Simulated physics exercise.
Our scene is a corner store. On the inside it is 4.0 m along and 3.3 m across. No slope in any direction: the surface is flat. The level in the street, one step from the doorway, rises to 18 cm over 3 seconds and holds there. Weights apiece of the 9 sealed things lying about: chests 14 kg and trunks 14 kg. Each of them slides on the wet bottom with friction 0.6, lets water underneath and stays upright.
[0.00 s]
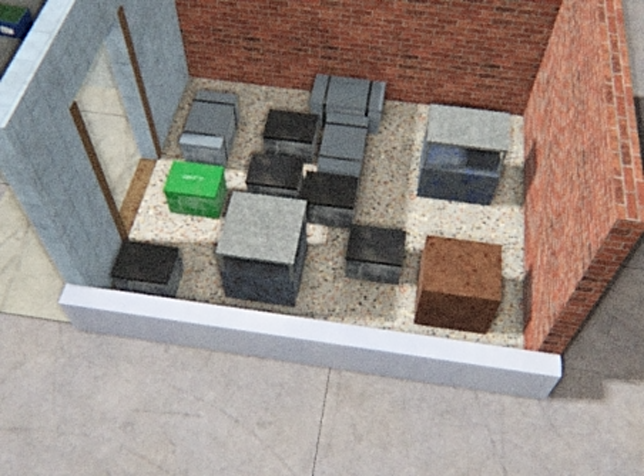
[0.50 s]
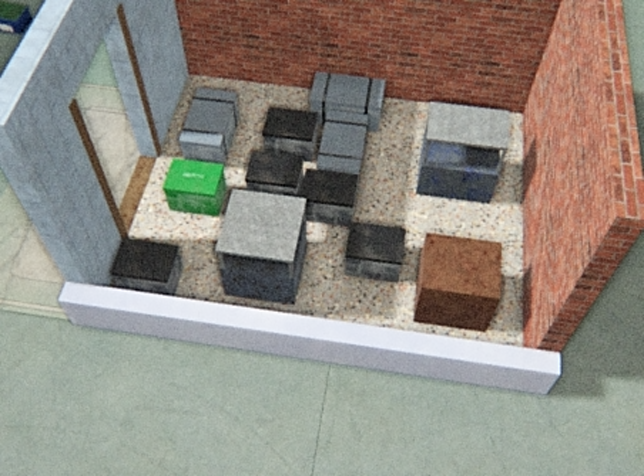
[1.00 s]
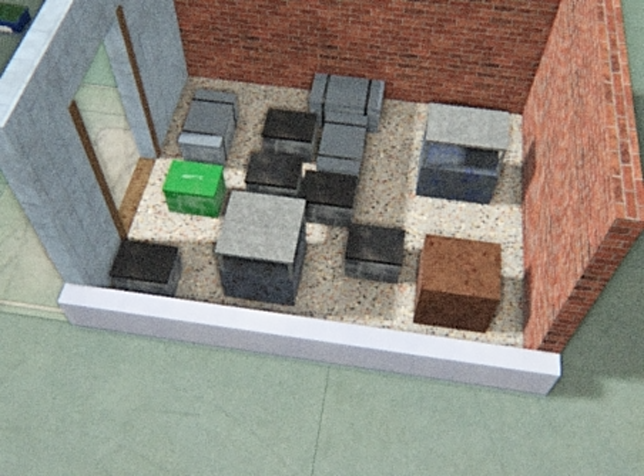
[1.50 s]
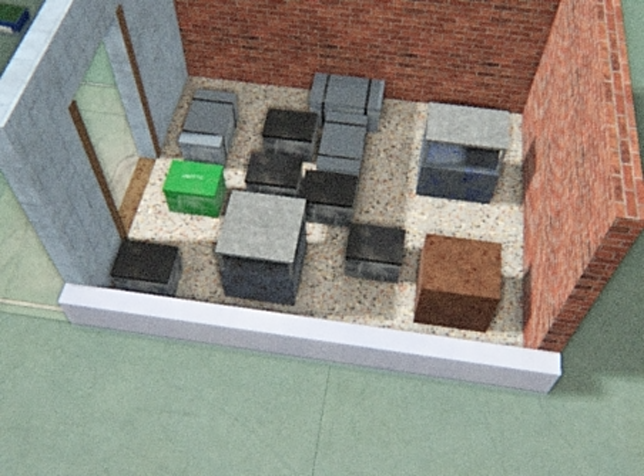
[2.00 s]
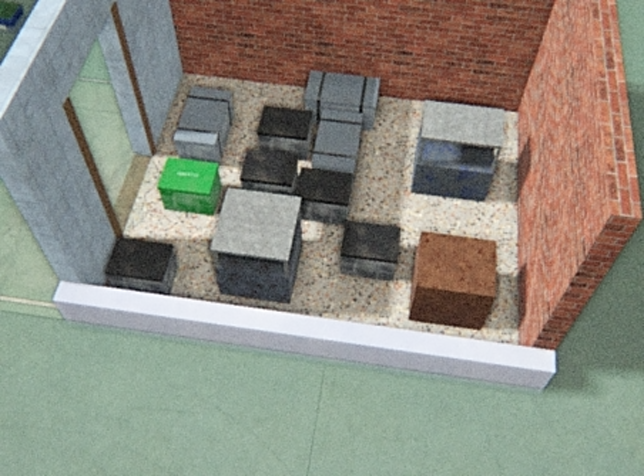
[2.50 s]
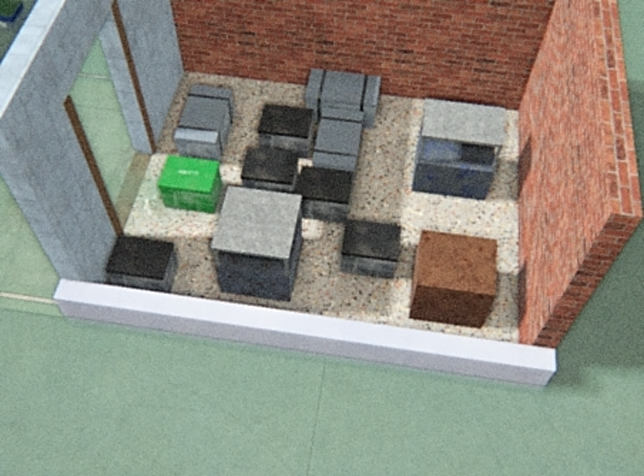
Corner store room with brick walls, a green chest and grey and brown boxes staying still as greenish water covers the street outside.
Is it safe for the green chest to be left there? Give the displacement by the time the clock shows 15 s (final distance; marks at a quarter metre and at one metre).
It is going to make a long trip.
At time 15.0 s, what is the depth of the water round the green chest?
Roughly 13 cm deep.
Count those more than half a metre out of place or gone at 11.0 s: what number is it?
The answer is 6.
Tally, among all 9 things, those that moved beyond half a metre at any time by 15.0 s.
That comes to 7.
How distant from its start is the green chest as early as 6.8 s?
Some 140 cm from the start.
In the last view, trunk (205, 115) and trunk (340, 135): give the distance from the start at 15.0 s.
First 80 cm, then 140 cm.
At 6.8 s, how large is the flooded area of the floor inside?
Around 11.0 m2 of it.
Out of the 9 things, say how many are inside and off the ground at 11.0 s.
My tally comes to 9.
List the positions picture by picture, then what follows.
The first picture shows the green chest at (194, 178) rests on the ground; 0.0 m2 under water; 0 of 9 have shifted.
The second picture shows the green chest at (193, 176), on the bottom; water covers 0.0 m2; 0 of 9 have shifted.
The third picture shows the green chest at (193, 178), on the bottom; water covers 0.0 m2; 0 of 9 have shifted.
The fourth picture shows the green chest at (193, 177) rests on the ground; 0.0 m2 under water; 0 of 9 have shifted.
The fifth picture shows the green chest at (188, 175) rests on the ground; water covers 0.1 m2; 0 of 9 have shifted.
The sixth picture shows the green chest at (189, 173), on the bottom; 0.5 m2 under water; 0 of 9 have shifted.
After 3.5 s the green chest is near (213, 179), 0.3 m from its start, aground; 0 afloat.
After 6.8 s the green chest is near (325, 206), 1.5 m from its start, aground; 4 afloat.
After 11.0 s the green chest is near (422, 224), 2.4 m from its start, afloat; 9 afloat.
After 15.0 s the green chest is near (330, 253), 1.8 m from its start, afloat; 9 afloat.
